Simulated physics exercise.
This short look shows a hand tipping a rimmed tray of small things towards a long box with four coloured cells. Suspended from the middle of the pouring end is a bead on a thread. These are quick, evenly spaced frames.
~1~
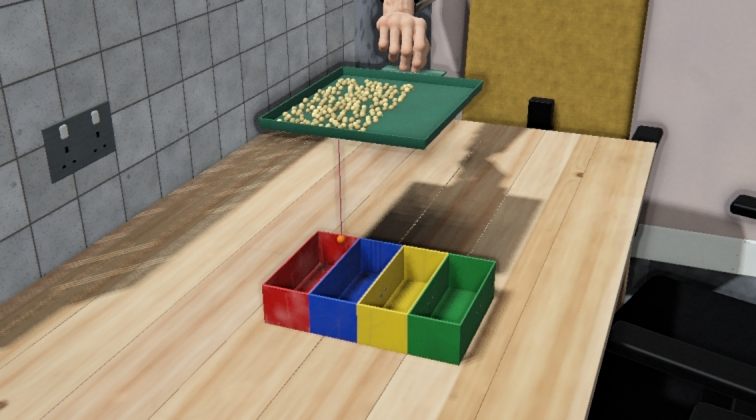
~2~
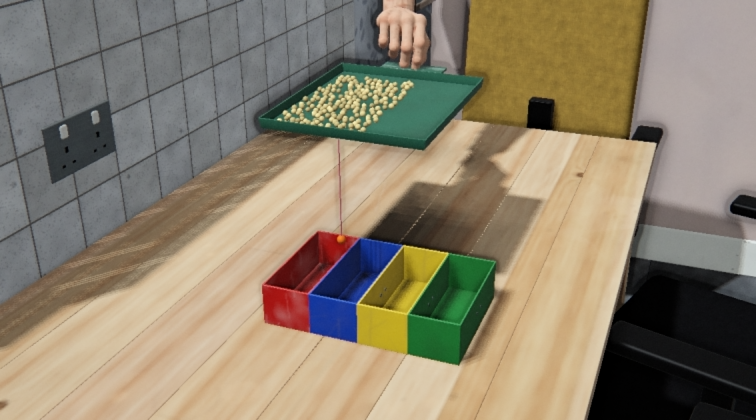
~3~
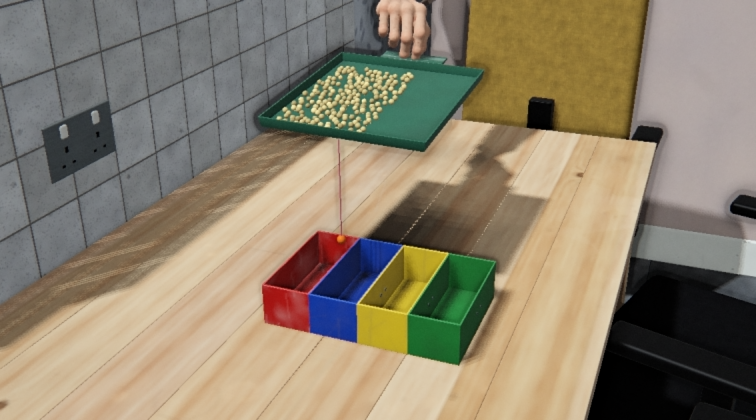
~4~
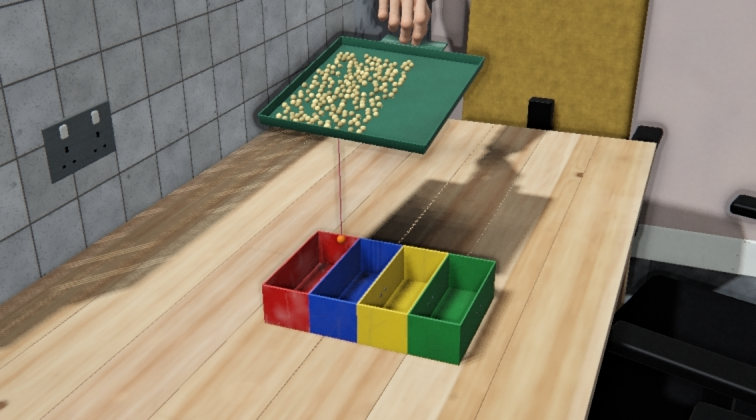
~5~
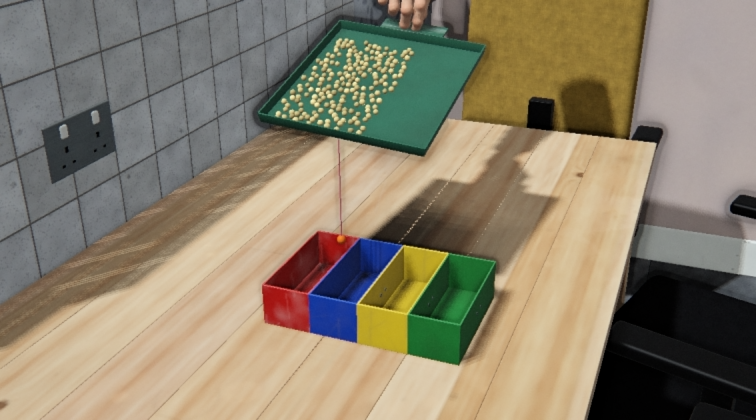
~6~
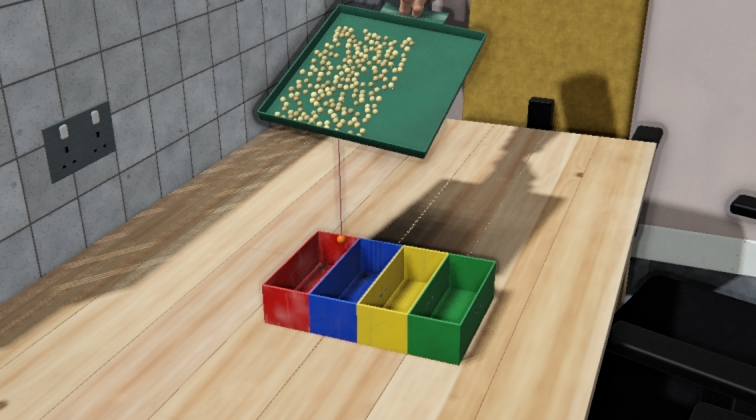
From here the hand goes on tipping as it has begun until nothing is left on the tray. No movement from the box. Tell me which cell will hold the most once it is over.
The yellow cell will hold the most.
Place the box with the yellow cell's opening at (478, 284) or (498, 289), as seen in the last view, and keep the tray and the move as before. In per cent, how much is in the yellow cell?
That makes 0 per cent, followed by 0 per cent.
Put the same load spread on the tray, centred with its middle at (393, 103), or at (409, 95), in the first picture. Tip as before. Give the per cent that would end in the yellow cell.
It's 60 percent the first time and 70 percent the second.
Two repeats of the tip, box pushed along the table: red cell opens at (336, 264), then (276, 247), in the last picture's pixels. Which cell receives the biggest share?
The first placement favours the blue cell, while the second favours the cell in green.
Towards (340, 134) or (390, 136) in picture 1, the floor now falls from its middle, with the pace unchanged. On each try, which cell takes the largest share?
First place: Red; second place: The cell in yellow.
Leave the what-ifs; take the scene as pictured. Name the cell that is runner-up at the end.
Rank two - the cell in blue.
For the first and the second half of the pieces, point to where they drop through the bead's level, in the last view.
(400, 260), then (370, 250).
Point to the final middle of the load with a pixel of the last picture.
Near (386, 308), more or less.
Soon after the last picture, tray tipped steeply; most on the tray; a stray few in the yellow cell; a stray few in the green cell; a stray few in the blue cell; a stray few in the red cell; about a quarter falling or outside the box.
A little later, tray tipped past a quarter turn; about a third on the tray; about a quarter in the yellow cell; a small part in the blue cell; a stray few in the green cell; a stray few in the red cell; about a third falling or outside the box.
Later still, tray tipped past a quarter turn; about half in the yellow cell; about a quarter in the blue cell; a small part in the red cell; a stray few in the green cell; a small part falling or outside the box.
At rest, tray tipped past a quarter turn; about half in the yellow cell; about a quarter in the blue cell; a small part in the red cell; a stray few in the green cell; a small part outside the box.
